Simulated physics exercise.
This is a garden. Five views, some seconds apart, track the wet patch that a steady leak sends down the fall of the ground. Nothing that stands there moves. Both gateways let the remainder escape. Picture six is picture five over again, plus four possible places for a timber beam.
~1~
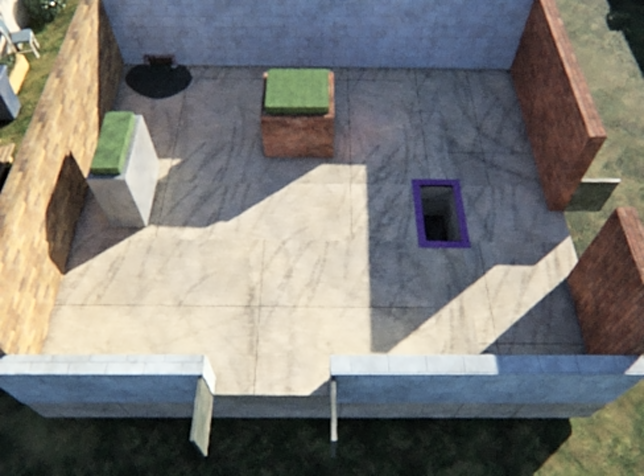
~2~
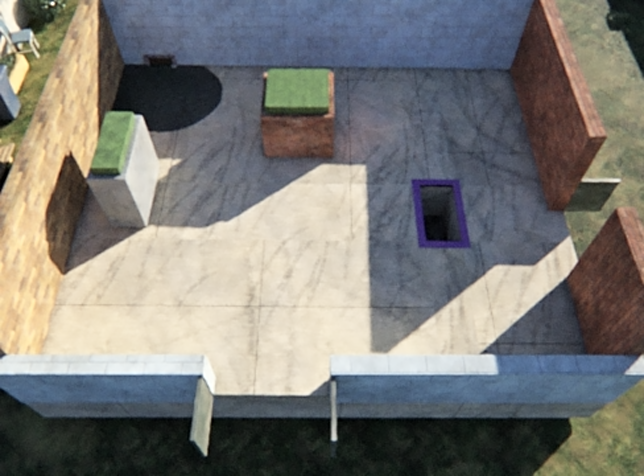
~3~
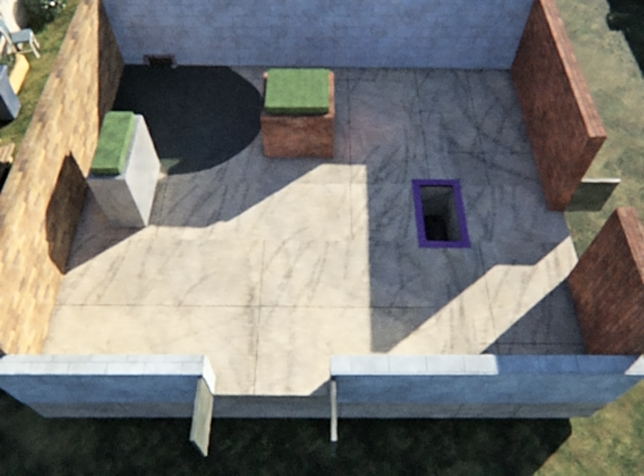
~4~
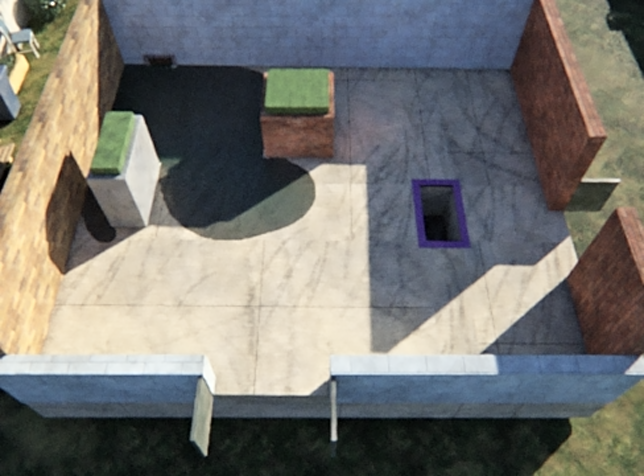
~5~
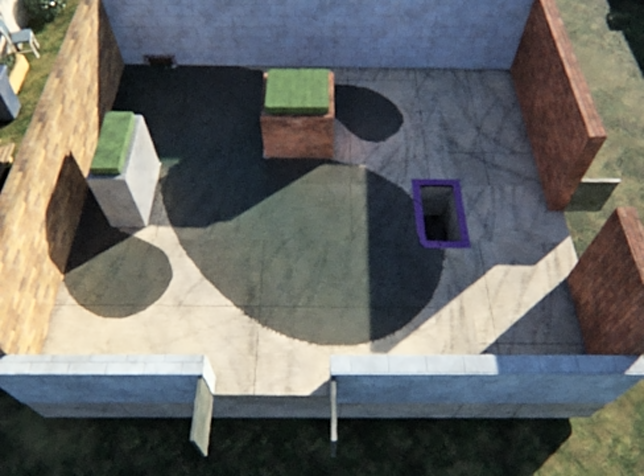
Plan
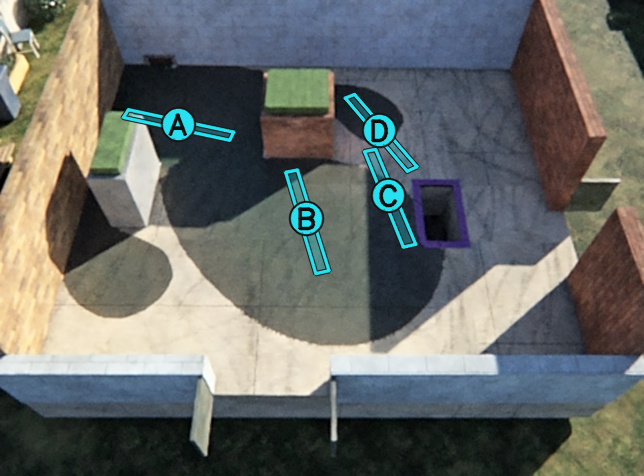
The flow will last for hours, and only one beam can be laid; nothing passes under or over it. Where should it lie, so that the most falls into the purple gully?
D is best.
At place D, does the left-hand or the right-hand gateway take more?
The right one.
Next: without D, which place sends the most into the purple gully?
It is A.
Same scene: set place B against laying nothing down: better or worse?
It is worse.
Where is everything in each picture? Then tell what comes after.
In the first frame, outfall at (161, 60); purple gully at (440, 212); open gate at (557, 242); open gate at (273, 378); 2 % of the ground under water, visible out to (153, 93); purple gully still dry.
In the second frame, 6 % of the ground under water, visible out to (166, 126); purple gully still dry.
In the third frame, 14 % of the ground under water, visible out to (175, 171); purple gully still dry.
In the fourth frame, 24 % of the ground under water, visible out to (257, 232); purple gully still dry.
In the fifth frame, 43 % of the ground under water, visible out to (431, 293); purple gully still dry.
In cyan, A from (125, 113) to (231, 136); B from (291, 171) to (322, 272); C from (370, 150) to (409, 245); D from (349, 96) to (412, 168).
With A, about 14 % of the stream goes into the purple gully, about 81 % out by the gates.
With B, about 6 % of the stream goes into the purple gully, about 89 % out by the gates.
With C, about 8 % of the stream goes into the purple gully, about 88 % out by the gates.
With D, about 23 % of the stream goes into the purple gully, about 73 % out by the gates.
